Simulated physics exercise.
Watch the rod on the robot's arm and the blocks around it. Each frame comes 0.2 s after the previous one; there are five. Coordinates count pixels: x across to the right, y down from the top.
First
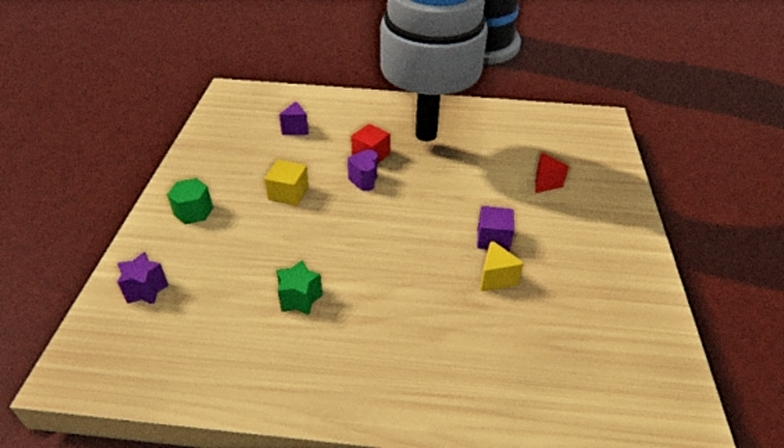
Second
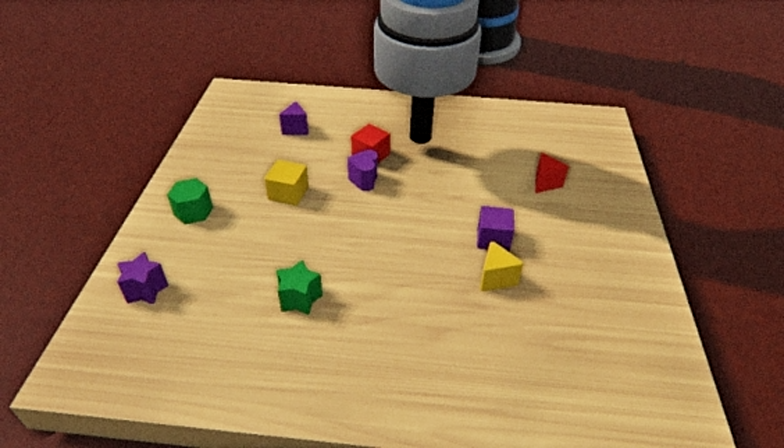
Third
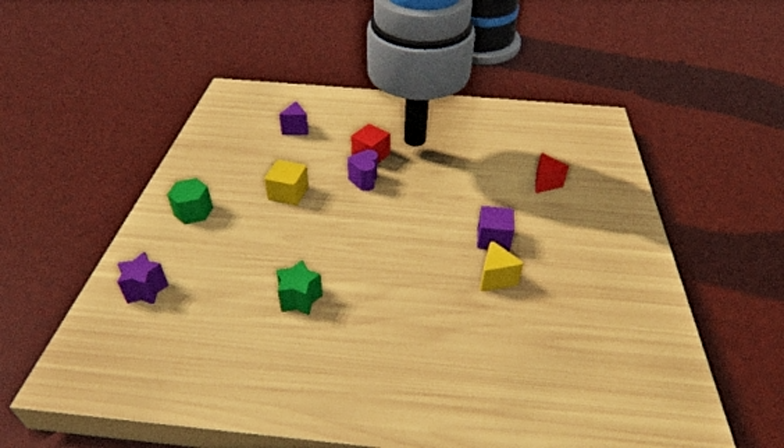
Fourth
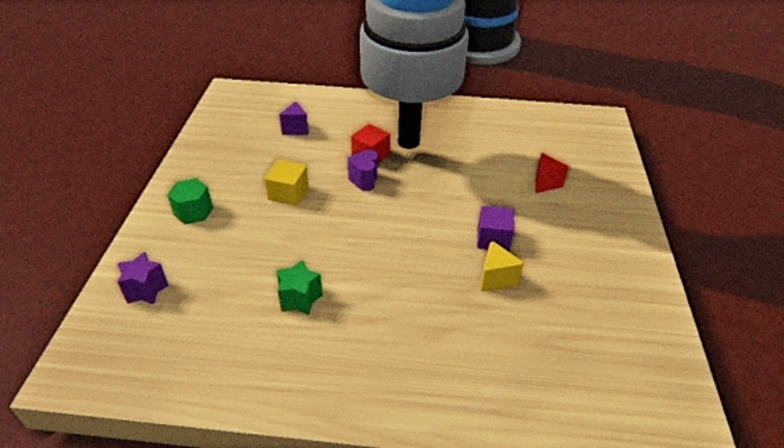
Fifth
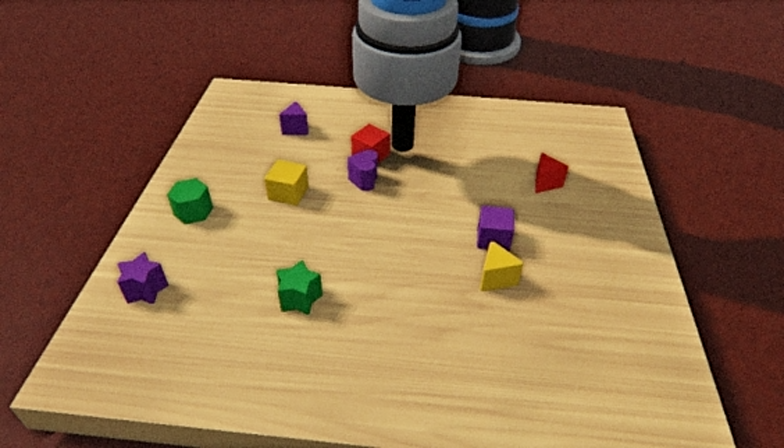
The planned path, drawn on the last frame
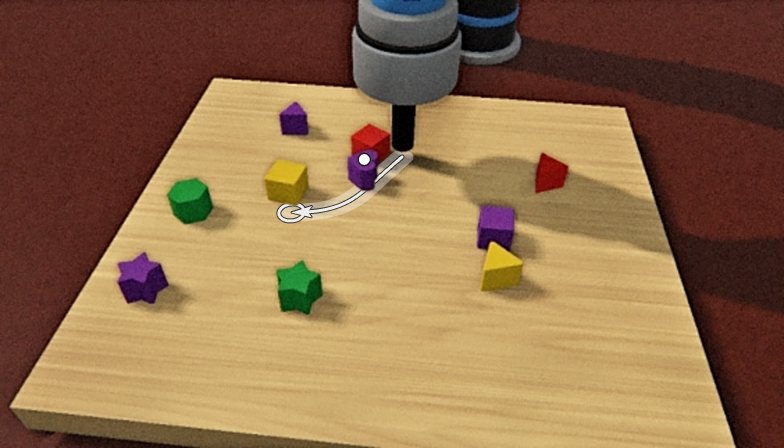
The robot arm's black rod moved slowly left and slightly toward the viewer over a wooden board, nearing the red block and purple heart, while all the colored blocks stayed still.
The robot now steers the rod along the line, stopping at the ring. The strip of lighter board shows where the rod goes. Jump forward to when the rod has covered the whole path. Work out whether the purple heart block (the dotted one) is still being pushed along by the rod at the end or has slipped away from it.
I predict the rod still has it in front.
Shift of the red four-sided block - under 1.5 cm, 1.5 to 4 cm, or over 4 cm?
Band: Under 1.5 cm.
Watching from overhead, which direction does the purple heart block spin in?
That block twists clockwise.
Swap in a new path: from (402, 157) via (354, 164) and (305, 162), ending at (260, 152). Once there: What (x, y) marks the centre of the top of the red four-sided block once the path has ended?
Put as a pixel place, it's (334, 127).
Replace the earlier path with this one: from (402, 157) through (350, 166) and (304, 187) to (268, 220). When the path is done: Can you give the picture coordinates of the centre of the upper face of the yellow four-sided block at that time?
When the path ends, it will be at (237, 192).
The drawn path runs from (402, 157) by way of (375, 181) and (342, 205) to (292, 212); the dot is on the purple heart block.
What follows on the original path. One third of the way, rod (375, 170); purple heart block (349, 168), turned 15° clockwise.
Two thirds of the way, rod (340, 193); purple heart block (309, 181), turned 75° clockwise.
At the end, rod (290, 201); yellow four-sided block (264, 164), turned 60° clockwise; purple heart block (264, 183), turned 120° clockwise; red four-sided block not moved.
